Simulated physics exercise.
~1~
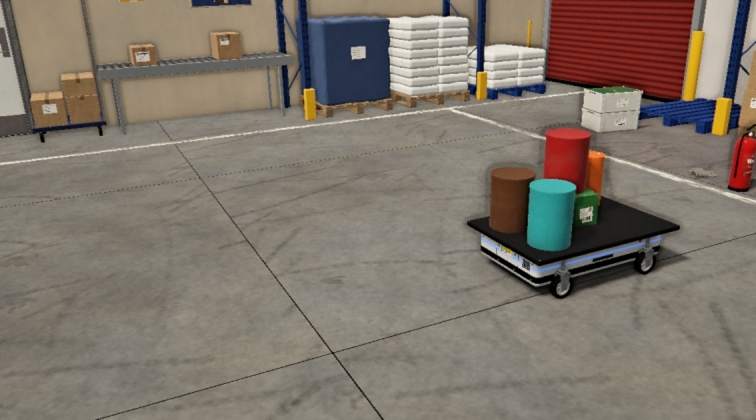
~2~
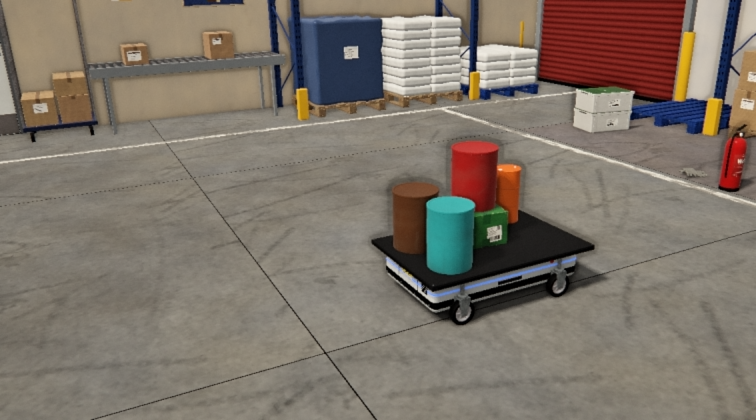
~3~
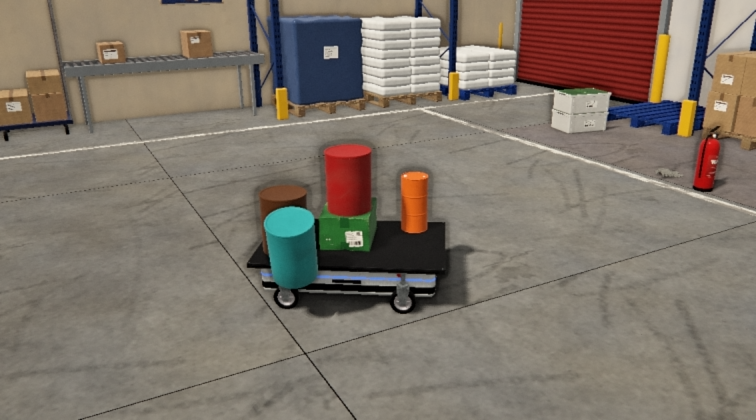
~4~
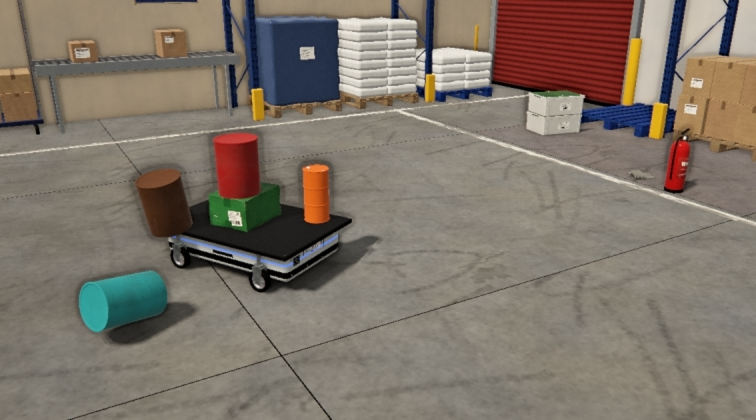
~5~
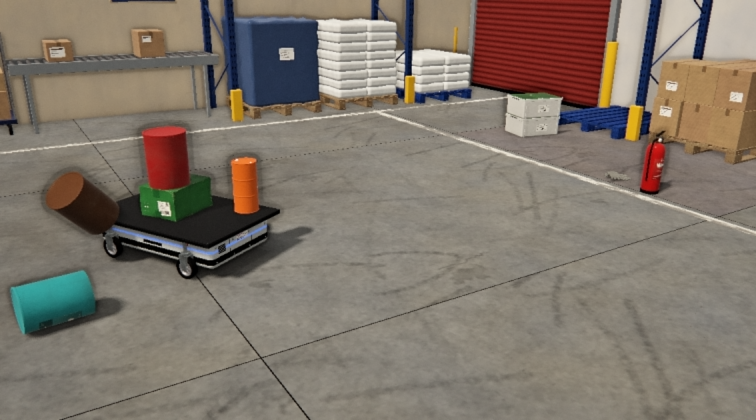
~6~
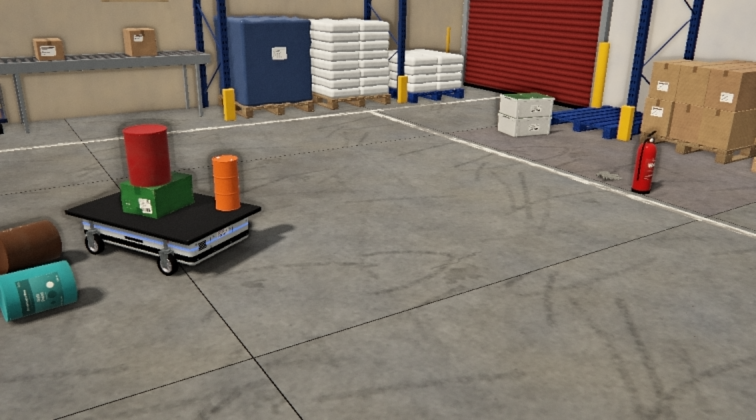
In a warehouse with a conveyor, stacked pallets and a red roller door, a flat black cart carries a turquoise pail, a brown pail, a red pail, a green parcel and an orange canister, none of them tied down. The cart rolls left across the concrete floor and swings around as it goes. The turquoise pail leans over the bare edge, then drops and lies on its side. The brown pail tips after it and falls to the floor as well. At the end, the red pail, green parcel and orange canister remain upright on the deck, beside the two fallen pails.
